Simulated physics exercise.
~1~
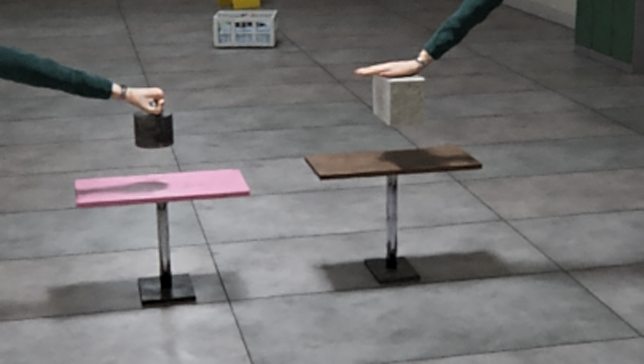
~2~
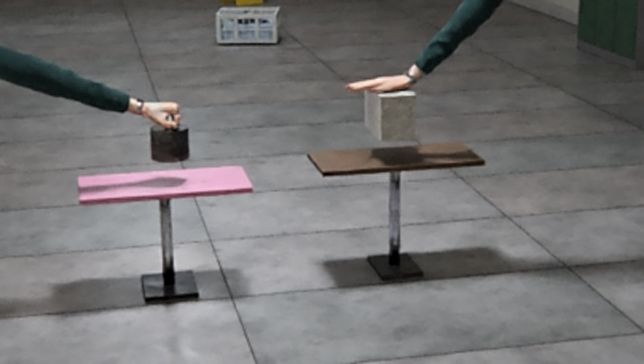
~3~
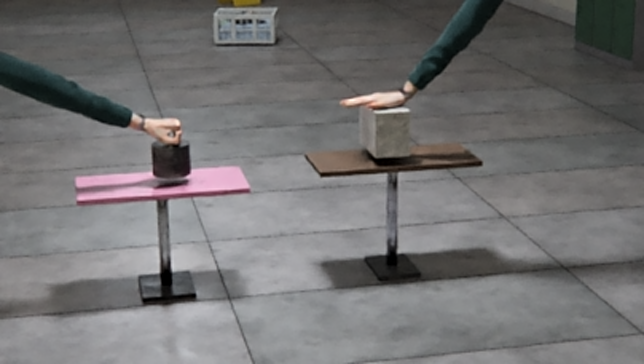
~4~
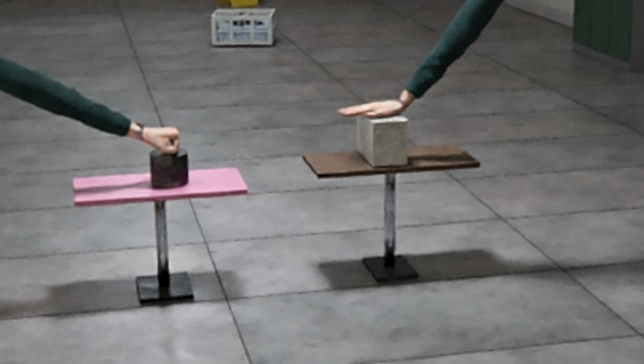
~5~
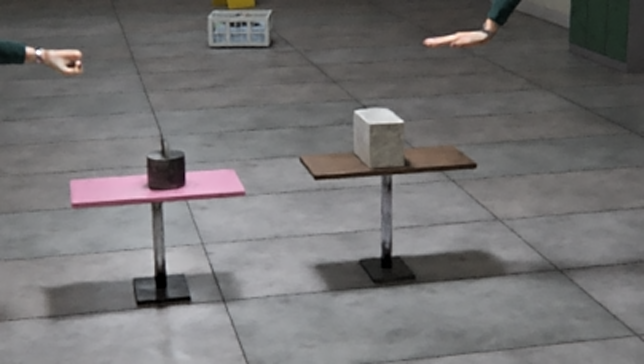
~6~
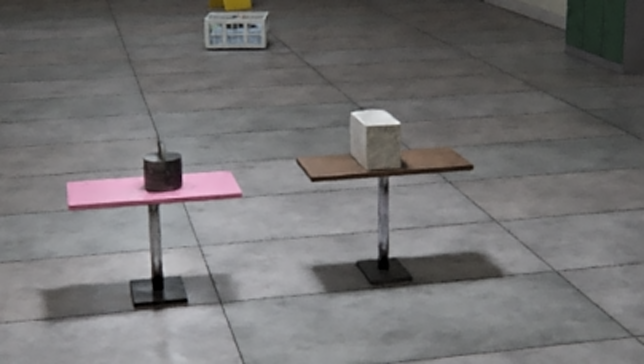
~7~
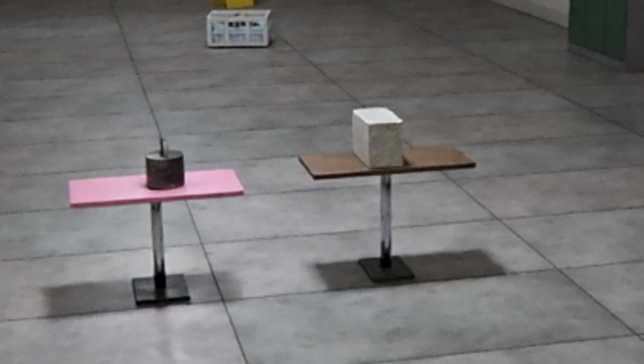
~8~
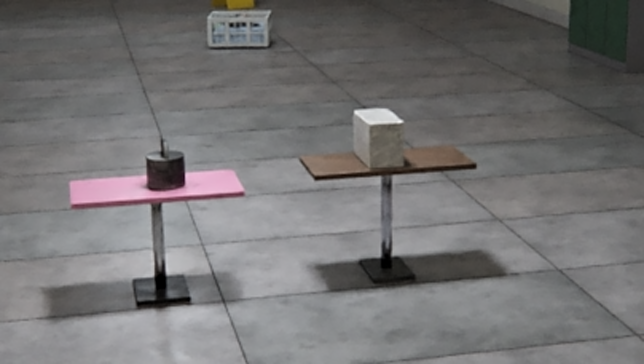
We see two hands lower a dark cylindrical object onto a pink stand on the left and a pale upright block onto a brown side table on the right. The hands let go and withdraw, and both stands remain steady with the objects resting on top.
